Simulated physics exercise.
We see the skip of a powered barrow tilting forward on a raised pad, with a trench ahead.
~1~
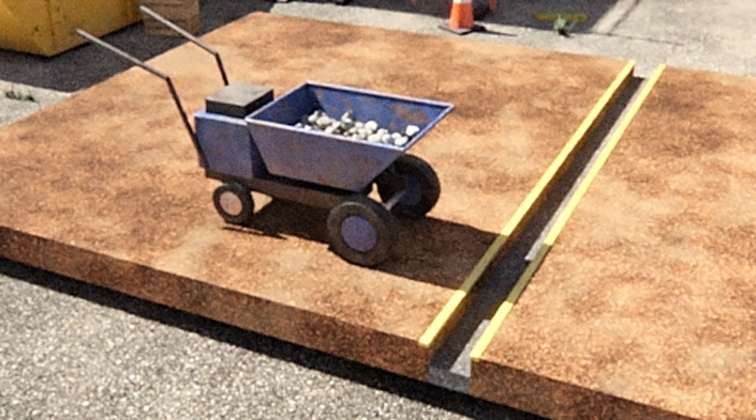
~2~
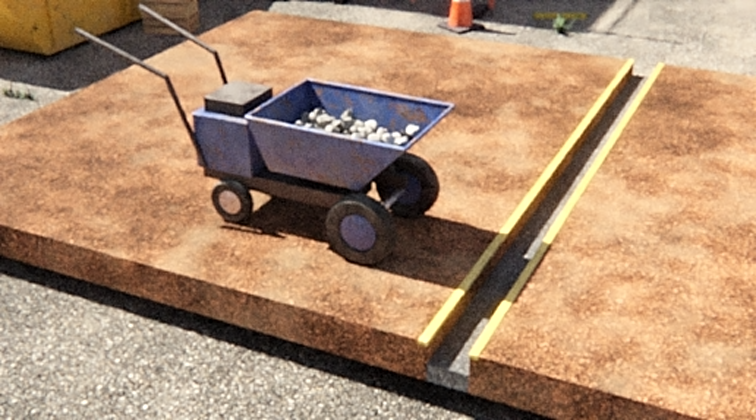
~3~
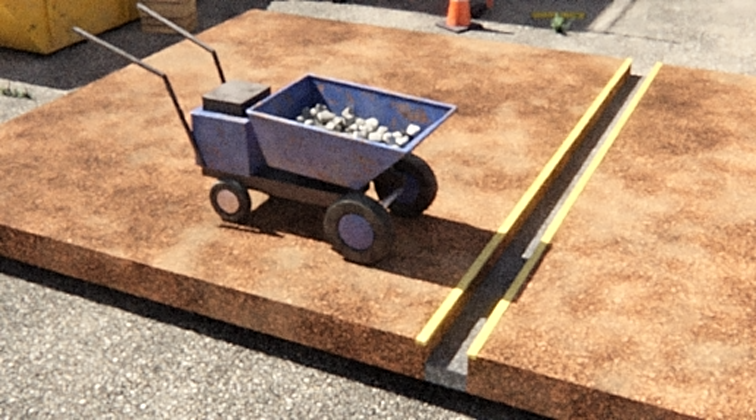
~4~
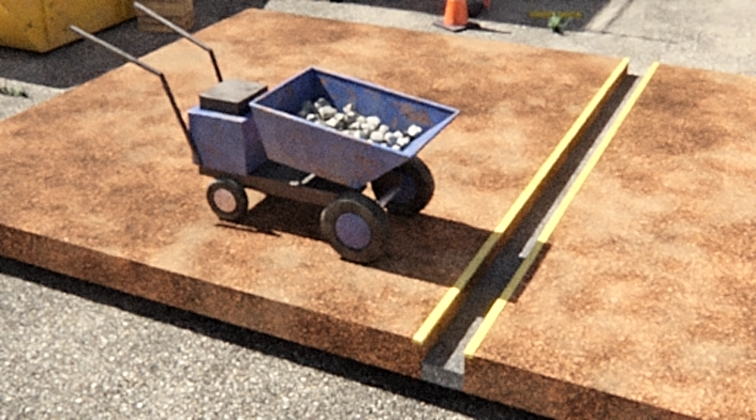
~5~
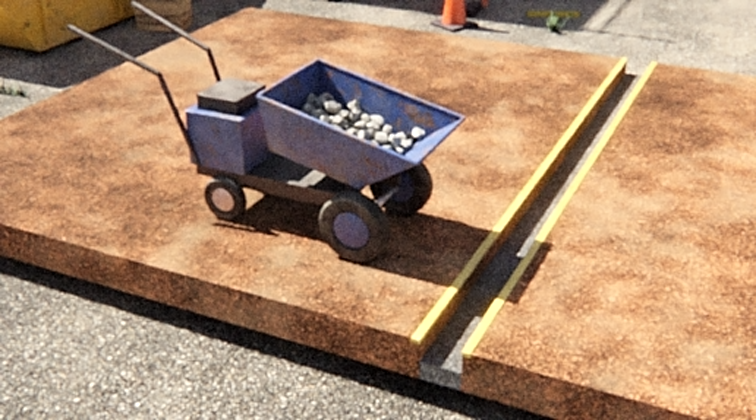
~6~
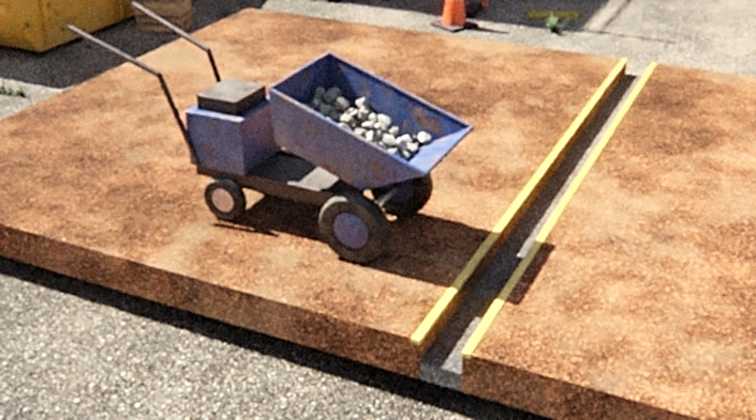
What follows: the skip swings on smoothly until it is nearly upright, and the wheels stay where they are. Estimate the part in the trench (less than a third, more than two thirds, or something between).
The trench ends with between a third and two thirds of it.
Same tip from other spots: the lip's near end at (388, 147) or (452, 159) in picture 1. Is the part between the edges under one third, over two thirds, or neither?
First between a third and two thirds, then under a third.
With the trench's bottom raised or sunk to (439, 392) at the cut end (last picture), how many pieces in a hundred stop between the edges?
Near 70 %.
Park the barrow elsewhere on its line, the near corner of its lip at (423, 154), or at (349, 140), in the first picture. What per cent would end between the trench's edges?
Roughly 40 per cent, and 30 per cent.
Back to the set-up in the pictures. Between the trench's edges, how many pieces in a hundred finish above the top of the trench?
Roughly 20 in a hundred.
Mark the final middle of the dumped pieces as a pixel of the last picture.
Around (504, 268).
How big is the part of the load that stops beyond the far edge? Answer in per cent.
Near 15 %.
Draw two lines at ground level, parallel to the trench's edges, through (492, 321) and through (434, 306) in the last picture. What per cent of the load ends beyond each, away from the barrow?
In turn 10 and 70 in a hundred.
Soon, skip tipped steeply; all in the skip.
A while on, skip tipped right over; most in the skip; a stray few short of the trench; about a quarter in or heaped over the trench; a stray few falling.
Towards the end, skip tipped right over; about a third in the skip; about half in or heaped over the trench; a small part beyond it.
Finally, skip tipped right over; about a third in the skip; about half in or heaped over the trench; a small part beyond it.
